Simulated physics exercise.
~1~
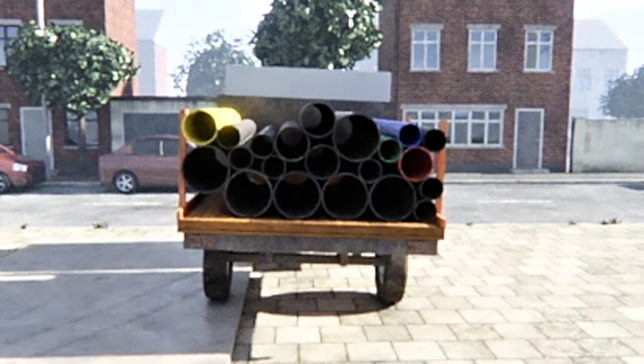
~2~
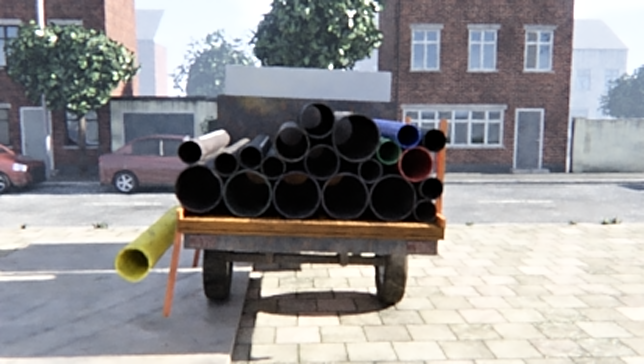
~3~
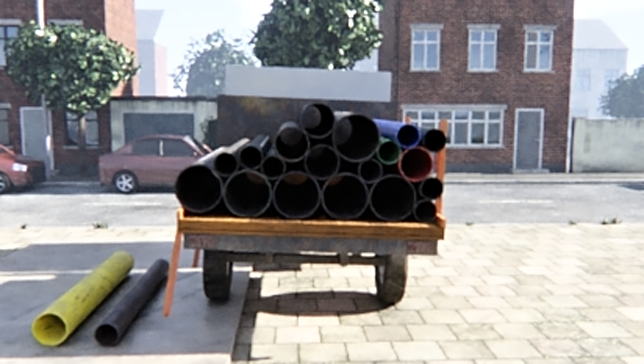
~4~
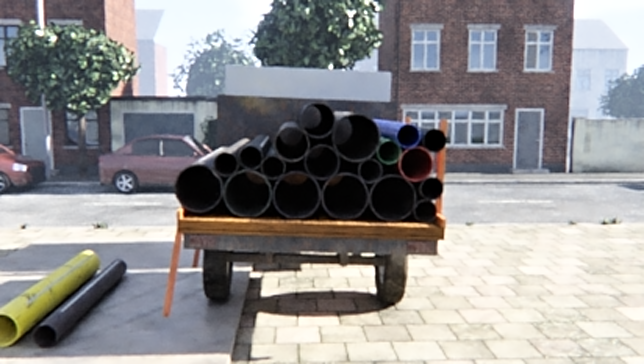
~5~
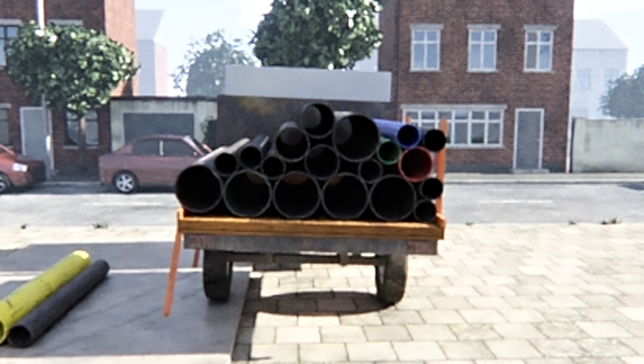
A flatbed lorry stands parked on a paved yard, seen from behind, with a red car, a road and brick buildings beyond it. Its deck holds a stack of hollow pipes, mostly black, with a yellow one at the upper left and blue, green and red ones on the right. The orange posts on the left side swing down, and the yellow pipe drops off that edge. A dark pipe follows it to the ground. The two roll a short way left and come to lie side by side, while the rest of the stack stays aboard.
